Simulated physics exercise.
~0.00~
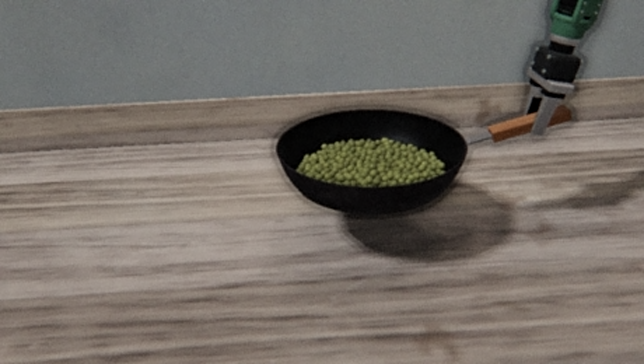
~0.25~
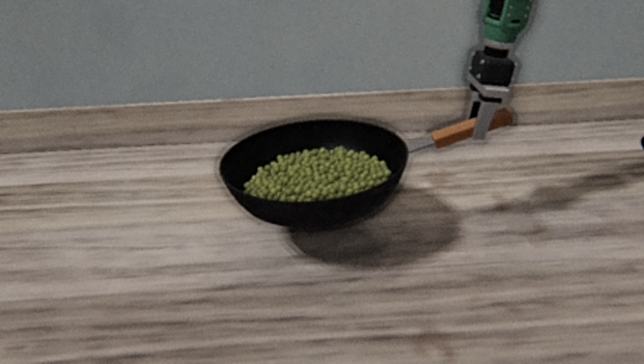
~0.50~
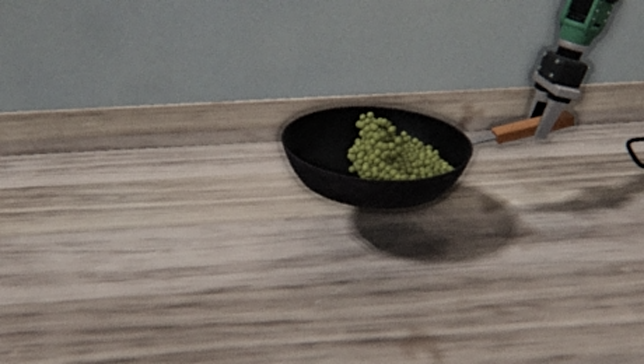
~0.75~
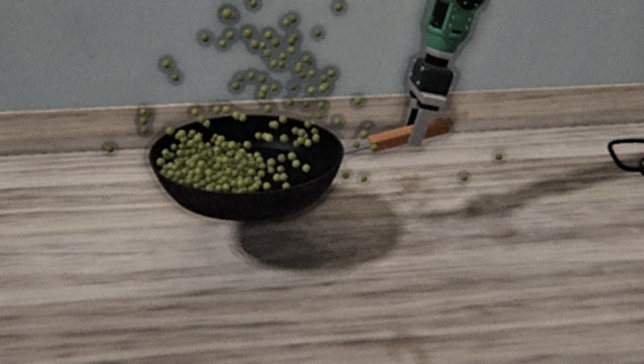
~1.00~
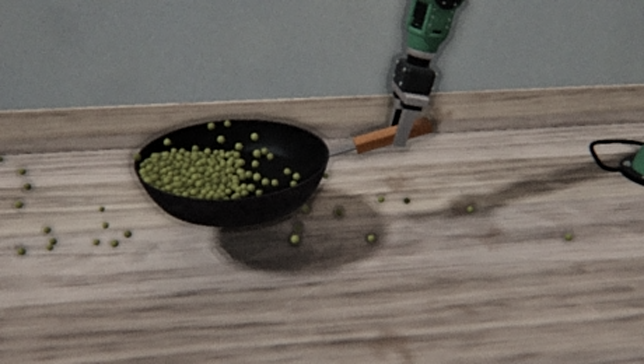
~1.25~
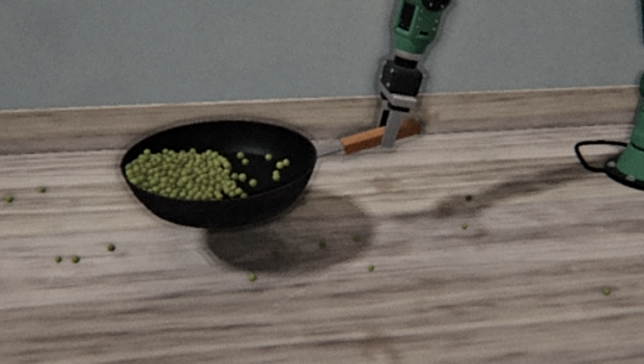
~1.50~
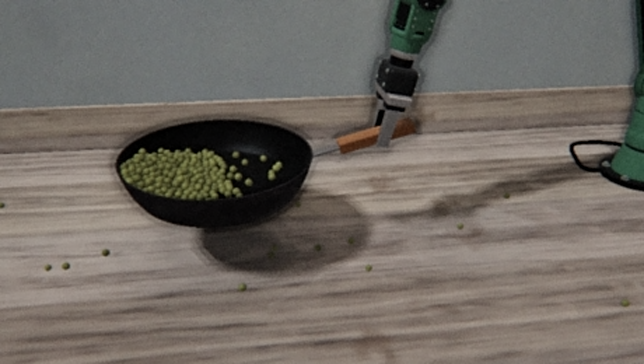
The clip opens on a robot arm gripping the handle of a black frying pan heaped with small green beads, held just above a wooden surface. The pan shifts left, then swings back to the right, and the beads bunch up against its right side. It sweeps left again, and a spray of beads leaps high above the pan. Many drop back inside, while others scatter over the surface on both sides. The pan then settles nearly still, most of its beads piled toward the left, with a few strays lying around it.
